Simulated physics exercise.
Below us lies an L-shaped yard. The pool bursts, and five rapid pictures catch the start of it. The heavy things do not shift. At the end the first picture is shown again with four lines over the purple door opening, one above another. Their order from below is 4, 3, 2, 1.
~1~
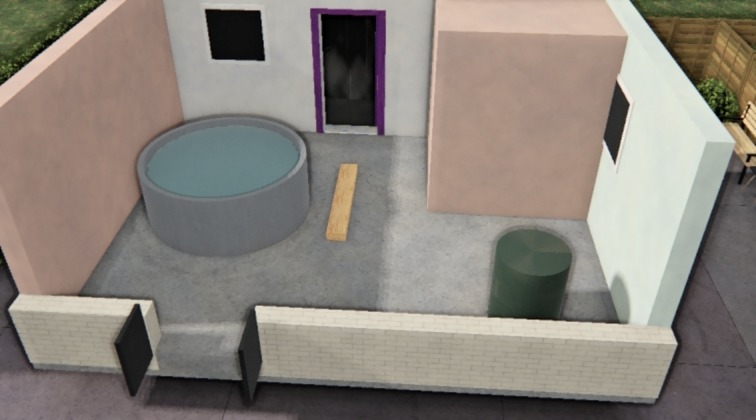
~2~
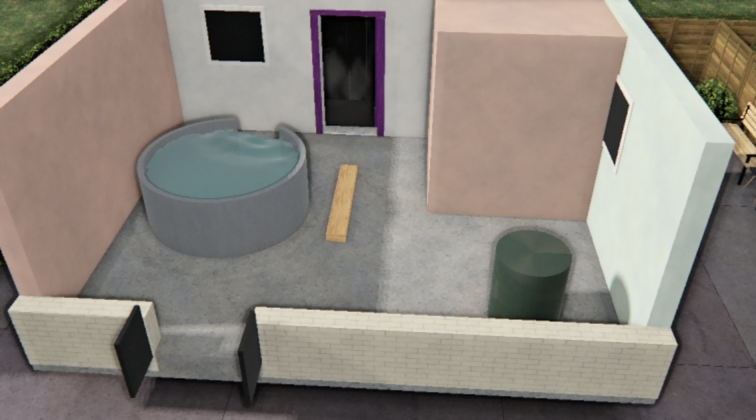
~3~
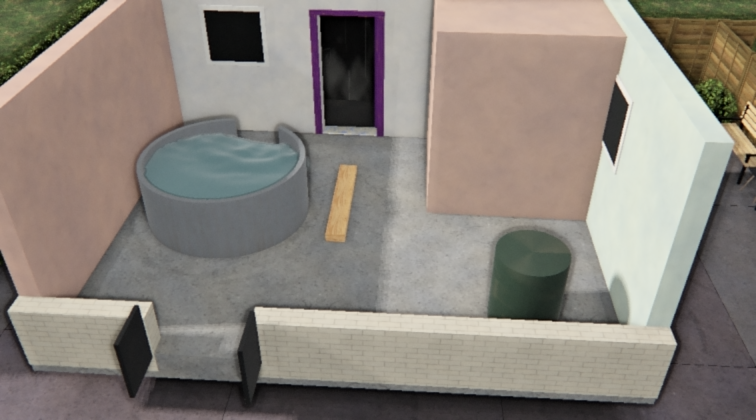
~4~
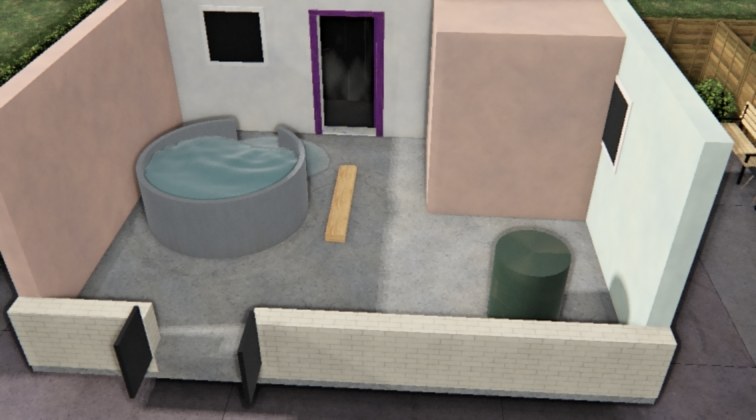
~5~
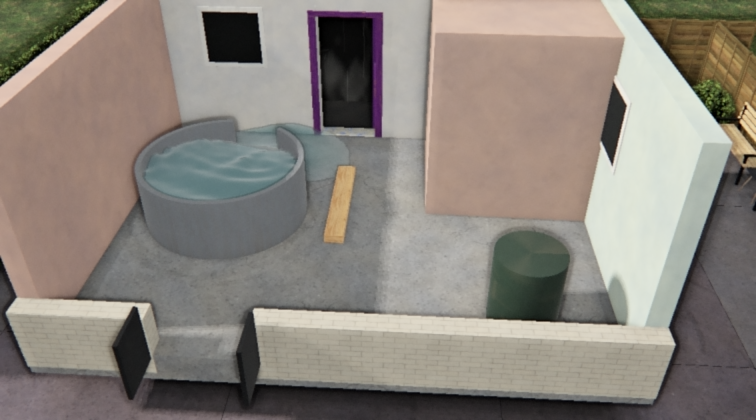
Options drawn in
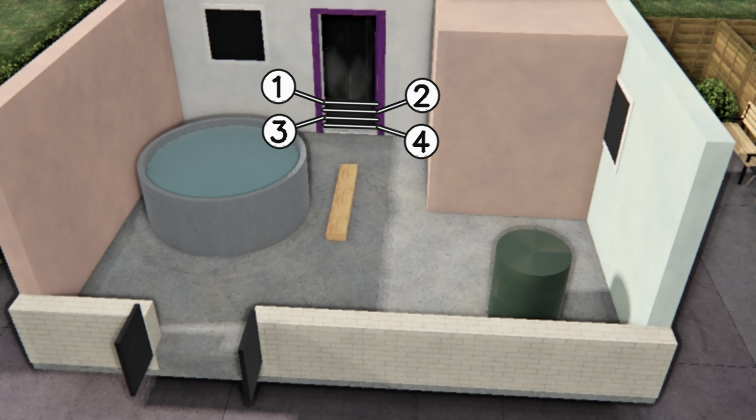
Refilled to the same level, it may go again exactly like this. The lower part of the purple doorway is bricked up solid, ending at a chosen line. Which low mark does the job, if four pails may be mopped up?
Choose 3.
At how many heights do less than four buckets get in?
Three of them.
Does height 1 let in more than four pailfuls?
No.
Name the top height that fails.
4 it is.
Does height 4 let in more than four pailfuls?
Yes, that goes wrong.
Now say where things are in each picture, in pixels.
In the first frame, water in the pool at rest, its middle at (224, 160); foot of the purple doorway at (351, 133); open gate at (203, 300).
In the second frame, water covers 1 % of the ground, its front hidden from here.
In the third frame, water covers 3 % of the ground, its front hidden from here.
In the fourth frame, front seen at (309, 143), 7 % of the ground wet.
In the fifth frame, front seen at (322, 131), 12 % of the ground wet.
On the marked copy, 1 at (350, 103); 2 at (350, 110); 3 at (350, 118); 4 at (350, 126); from the bottom up 4, 3, 2, 1.
For height 1, nothing gets over.
For height 2, nothing gets over.
For height 3, a bucket or two gets in.
For height 4, about 12 bucketfuls get in.
